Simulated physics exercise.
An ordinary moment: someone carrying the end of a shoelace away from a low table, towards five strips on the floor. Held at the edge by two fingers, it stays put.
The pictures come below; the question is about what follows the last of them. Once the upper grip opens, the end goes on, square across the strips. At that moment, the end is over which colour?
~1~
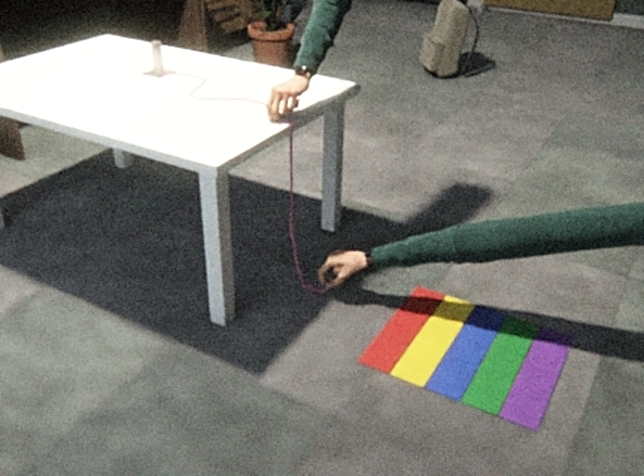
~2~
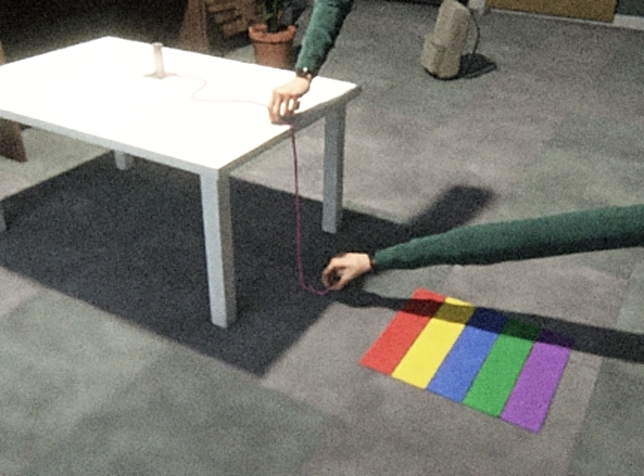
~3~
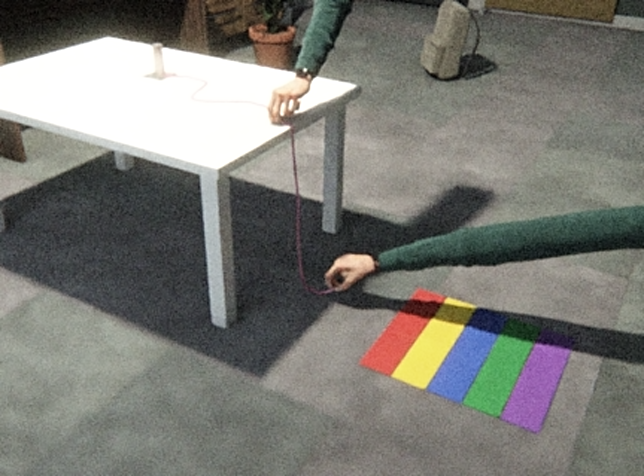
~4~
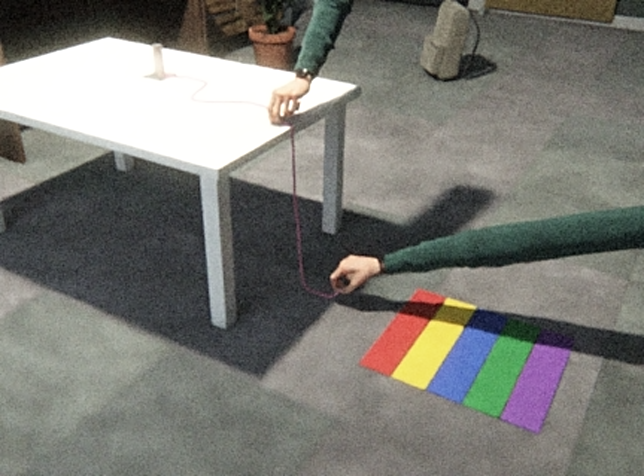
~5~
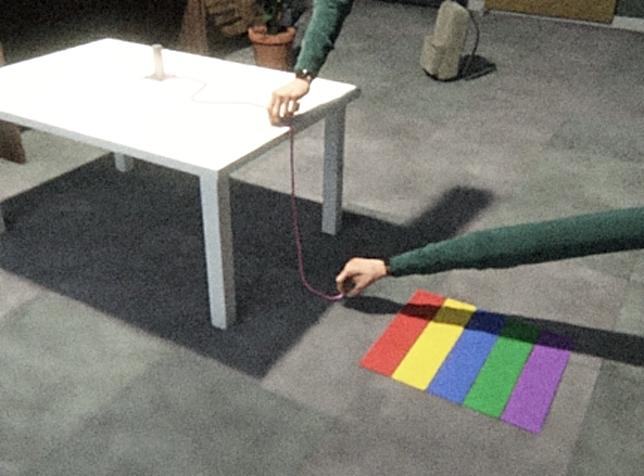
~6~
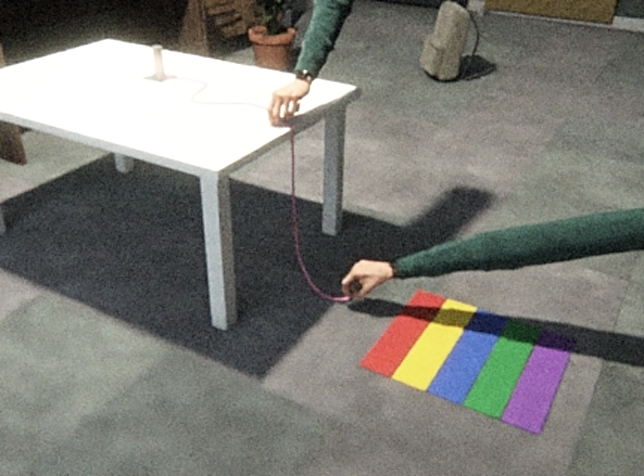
Over green.
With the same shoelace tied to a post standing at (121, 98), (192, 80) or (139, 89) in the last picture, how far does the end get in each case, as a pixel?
You'd get roughly (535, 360), (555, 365) and (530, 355), one for each try.
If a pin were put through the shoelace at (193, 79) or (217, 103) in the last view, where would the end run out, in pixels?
Pixel positions per try: (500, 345); (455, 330).
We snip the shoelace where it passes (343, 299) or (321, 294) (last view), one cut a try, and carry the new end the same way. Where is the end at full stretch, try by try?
(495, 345) and (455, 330).
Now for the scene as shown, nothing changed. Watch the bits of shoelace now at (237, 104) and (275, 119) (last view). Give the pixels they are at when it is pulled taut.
The first one ends up at (270, 114) and the second one at (321, 149).
Soon after, end near (446, 327); over yellow.
After that, end near (487, 341); over blue.
At the stop, end near (511, 349); over green. The green one.
